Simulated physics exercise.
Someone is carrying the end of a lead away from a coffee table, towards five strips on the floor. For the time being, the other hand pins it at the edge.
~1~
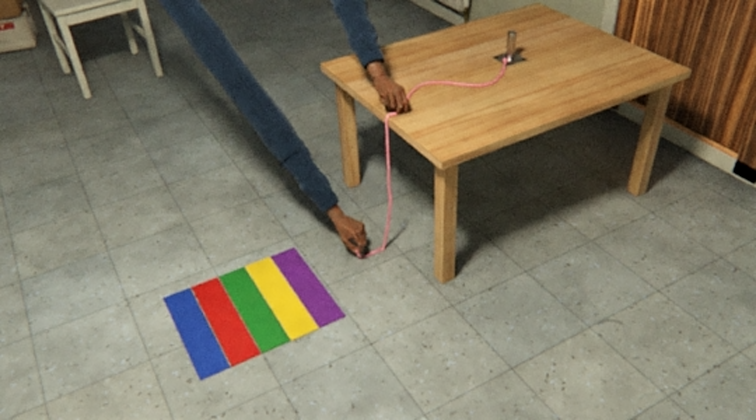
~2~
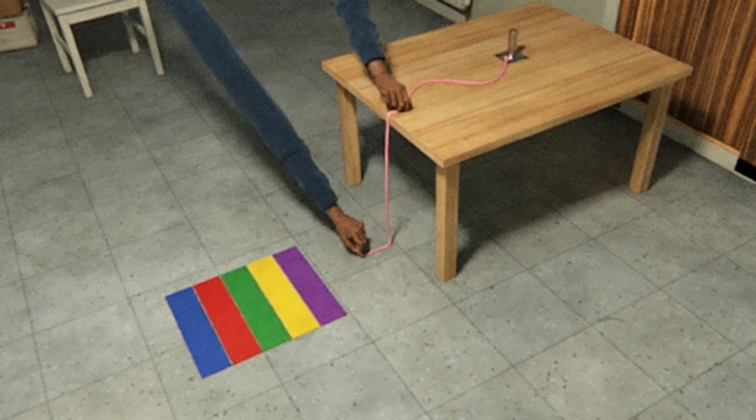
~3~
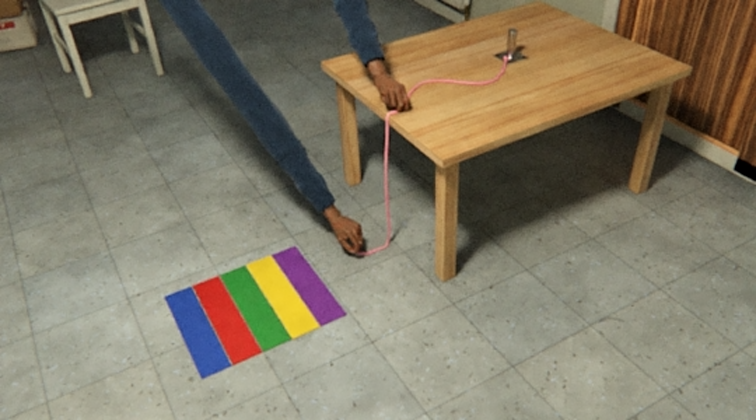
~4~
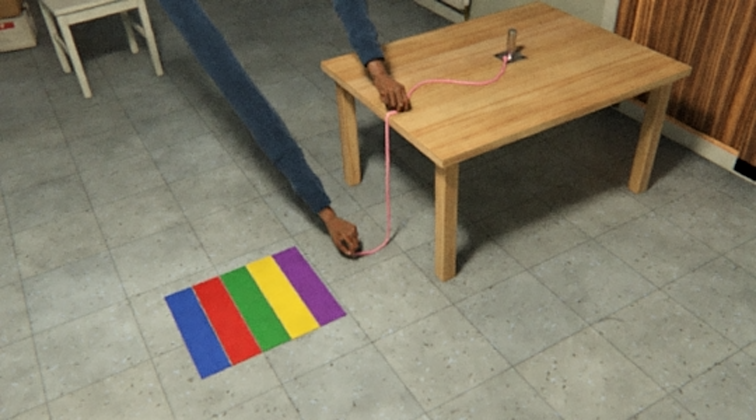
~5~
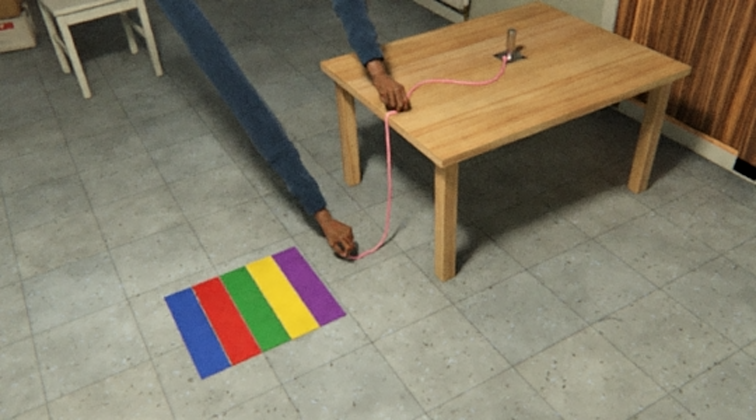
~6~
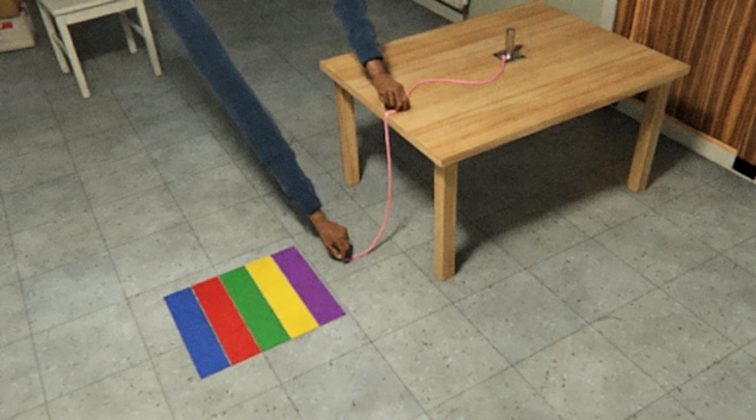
A hand in a dark blue sleeve draws the end of a pink cord slowly leftward, low over a grey tiled floor, in a room seen from above at an angle. Blue, red, green, yellow and purple strips lie at lower left, near a wooden table, with a white chair behind. The other hand keeps the cord at the table's edge, its hanging part bowing slightly, while the camera stays still.
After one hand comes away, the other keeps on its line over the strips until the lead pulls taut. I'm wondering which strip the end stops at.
It stops at the red strip.
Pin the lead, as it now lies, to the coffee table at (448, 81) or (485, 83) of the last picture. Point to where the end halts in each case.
First try at (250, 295), second at (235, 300).
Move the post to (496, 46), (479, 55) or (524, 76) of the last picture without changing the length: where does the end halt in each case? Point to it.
Try by try, around (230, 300), (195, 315) and (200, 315).
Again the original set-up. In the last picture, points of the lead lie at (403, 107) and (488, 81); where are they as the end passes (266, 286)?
Point one: (377, 130); point two: (459, 74).
Early on, end near (266, 286); over yellow.
Midway, end near (237, 298); over green.
At the end of the slack, end near (219, 305); over red. It gets as far as the red strip.
